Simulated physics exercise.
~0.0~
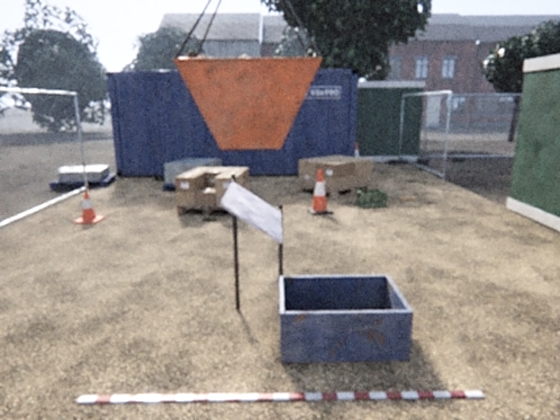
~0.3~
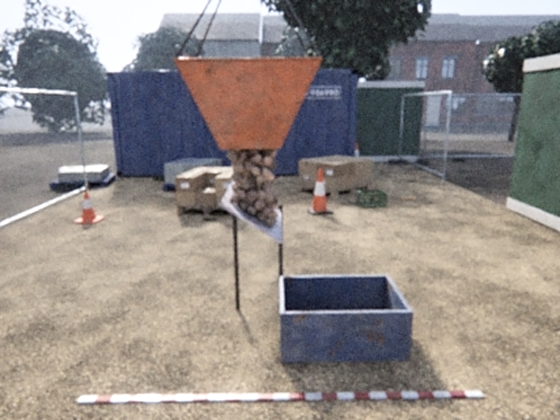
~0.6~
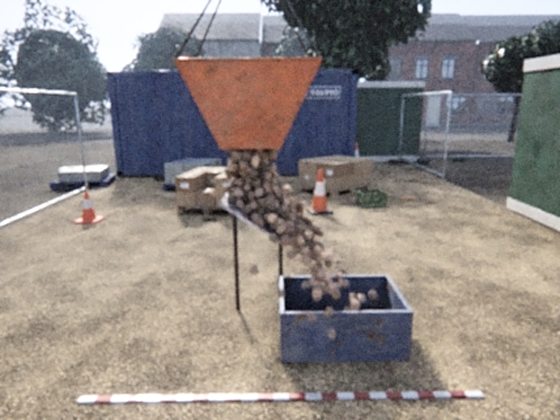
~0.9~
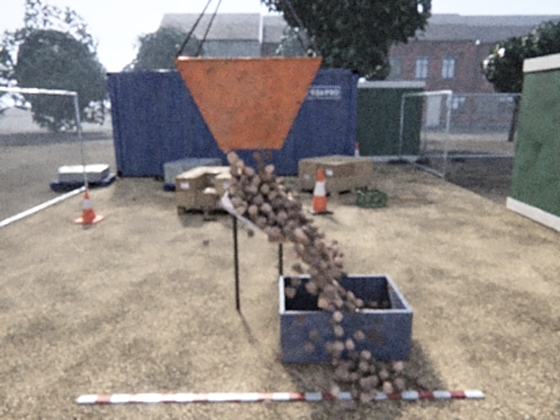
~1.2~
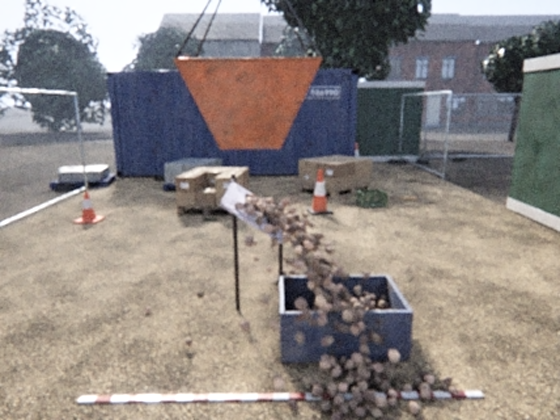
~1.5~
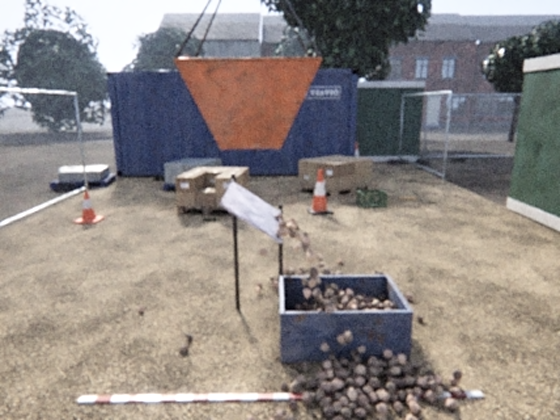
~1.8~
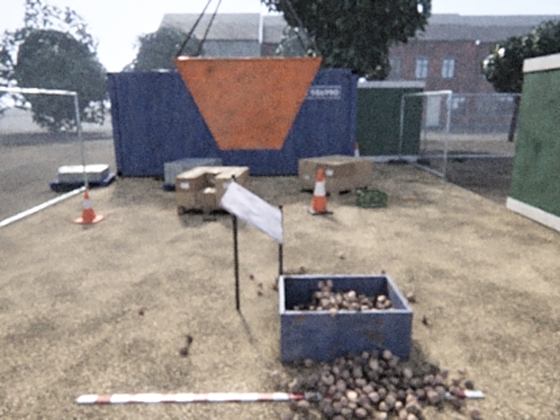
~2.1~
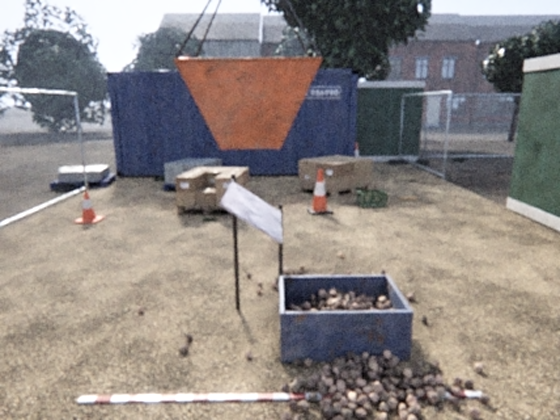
In a fenced yard, stones drop from an orange skip, slide down steel and overfill beside a blue bin.
